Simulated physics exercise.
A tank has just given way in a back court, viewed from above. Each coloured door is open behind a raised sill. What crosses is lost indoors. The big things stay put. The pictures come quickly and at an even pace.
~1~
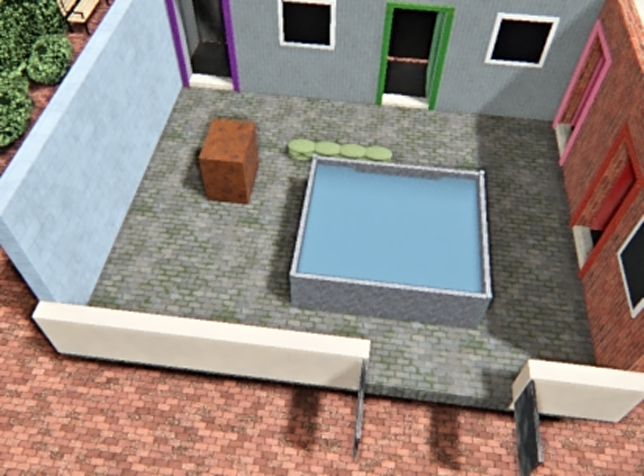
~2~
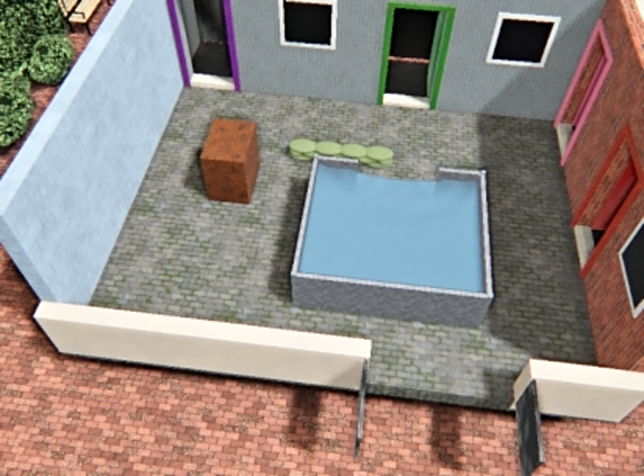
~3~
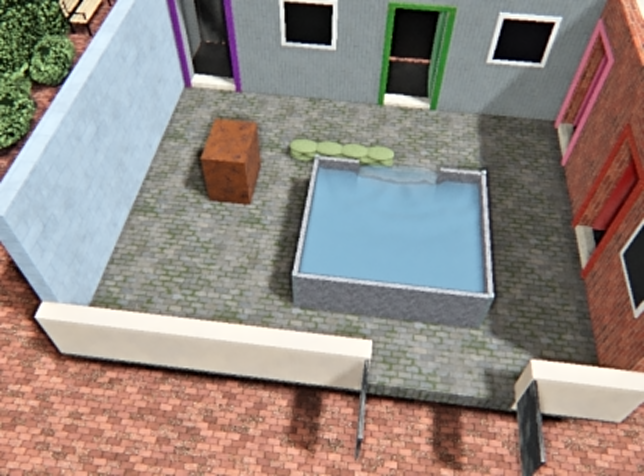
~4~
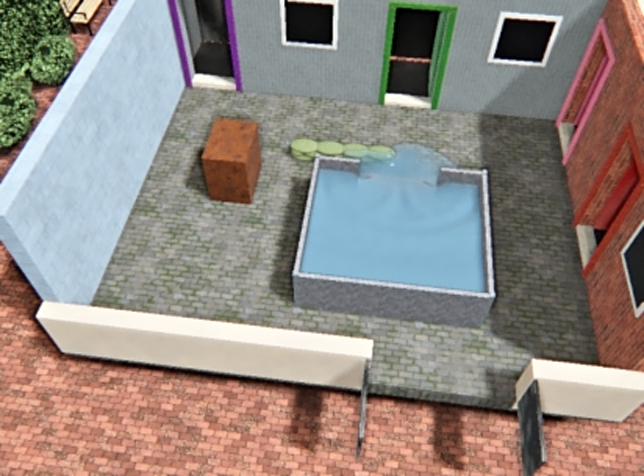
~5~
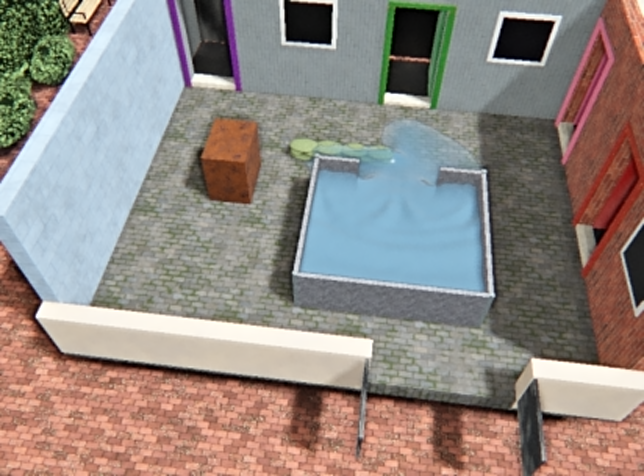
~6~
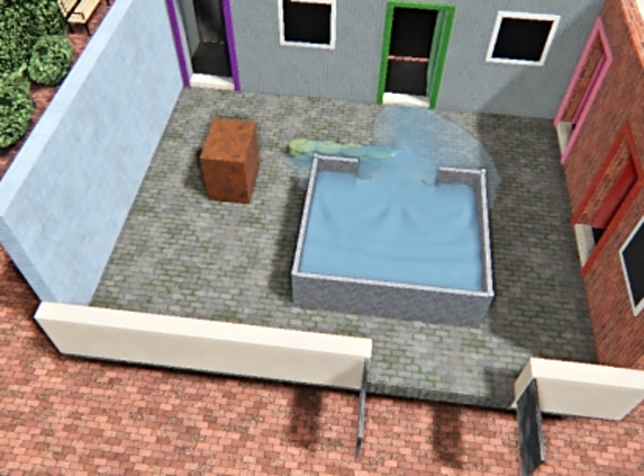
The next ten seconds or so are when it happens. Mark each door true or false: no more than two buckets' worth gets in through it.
Green door: False, purple door: True, pink door: False, red door: True.
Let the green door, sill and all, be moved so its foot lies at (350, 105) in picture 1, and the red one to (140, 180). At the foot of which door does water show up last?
Last comes the door marked red.
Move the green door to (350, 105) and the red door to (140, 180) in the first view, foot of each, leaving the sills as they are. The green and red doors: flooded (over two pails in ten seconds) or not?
Green door: Exceeds the limit; red door: Falls short.
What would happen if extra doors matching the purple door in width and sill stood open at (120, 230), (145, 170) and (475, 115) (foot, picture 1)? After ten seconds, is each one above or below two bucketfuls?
Stays below the line; stays below the line; crosses the line.
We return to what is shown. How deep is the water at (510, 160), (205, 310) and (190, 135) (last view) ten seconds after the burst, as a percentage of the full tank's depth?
In order: About 12, 8 and 8 in a hundred.
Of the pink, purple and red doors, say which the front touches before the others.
The pink-painted one comes first.
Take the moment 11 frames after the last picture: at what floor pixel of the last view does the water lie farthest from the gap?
Best guess: Near (169, 121).
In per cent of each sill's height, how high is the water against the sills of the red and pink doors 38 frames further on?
Near 80 and 140 per cent, in that order.
A moment on, water covers 30 % of the floor; the green door over two buckets in, the purple door not reached, the pink door not reached, the red door not reached.
Next, water covers 45 % of the floor; the green door far over two buckets in, the purple door not reached, the pink door over two buckets in, the red door not reached.
Then, water covers 65 % of the floor; the green door far over two buckets in, the purple door wet at the sill, nothing in, the pink door far over two buckets in, the red door wet at the sill, nothing in.
Later, water covers 95 % of the floor; the green door far over two buckets in, the purple door under two buckets in, the pink door far over two buckets in, the red door wet at the sill, nothing in.
In the end, water covers 95 % of the floor; the green door far over two buckets in, the purple door under two buckets in, the pink door far over two buckets in, the red door wet at the sill, nothing in.
